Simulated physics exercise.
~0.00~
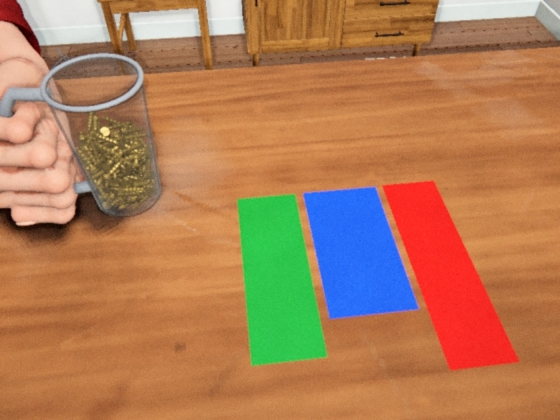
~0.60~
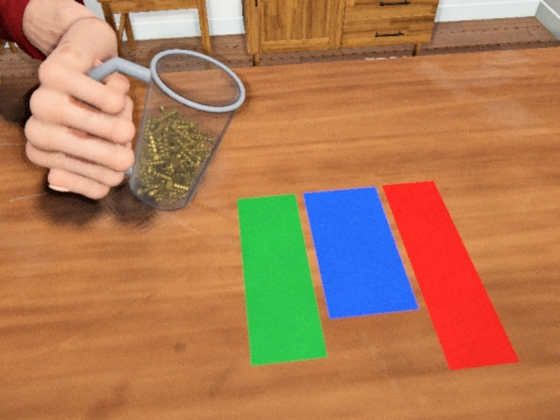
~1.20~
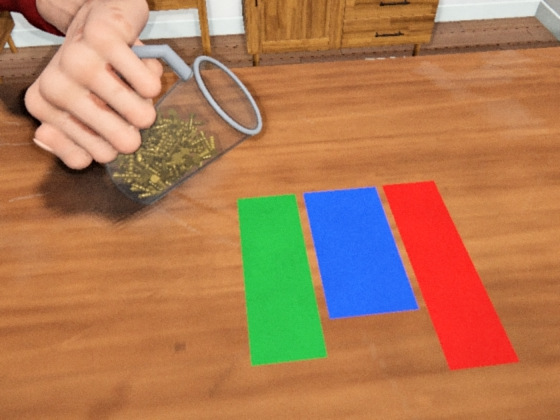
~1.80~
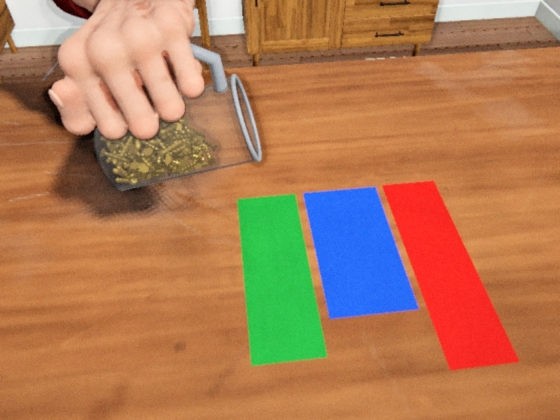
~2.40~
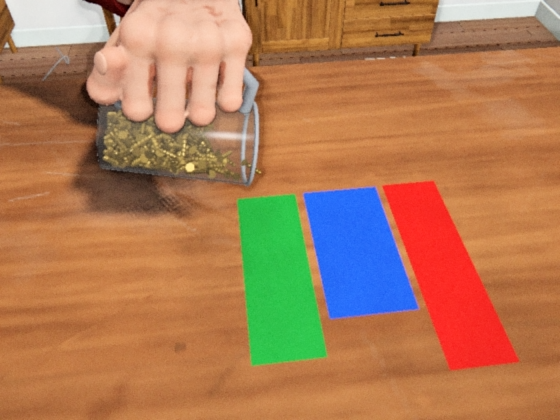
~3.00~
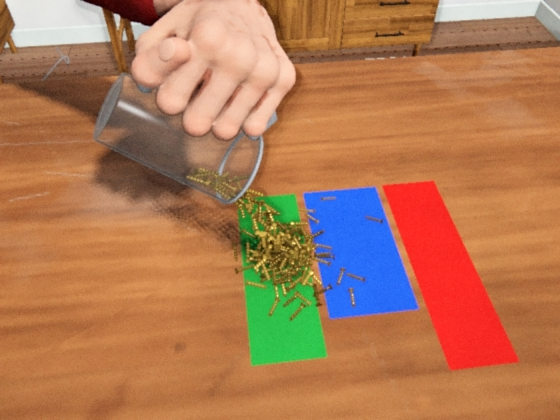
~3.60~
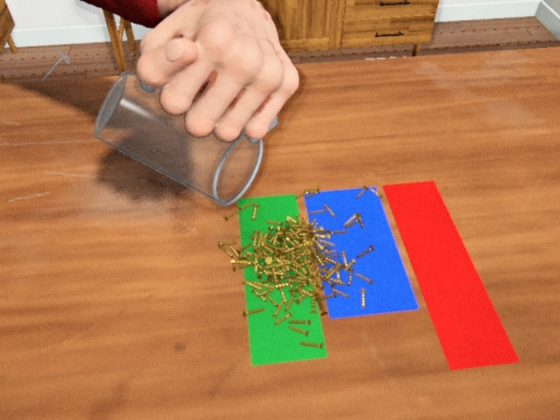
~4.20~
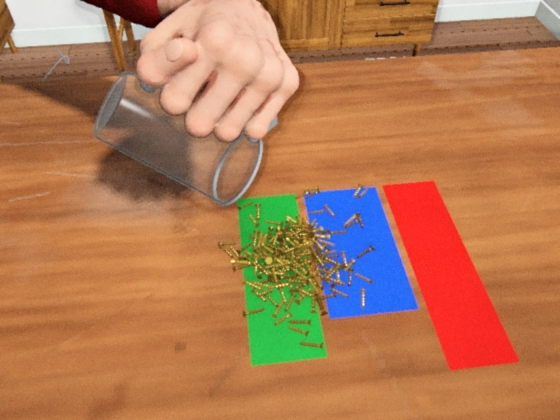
The footage shows a hand moving a clear cup of brass-coloured screws rightward over a wooden table, tipping it until the screws spill out. They settle in a pile mostly on the green mat, with some on the blue, while the red mat stays empty and the hand holds the emptied cup tilted.
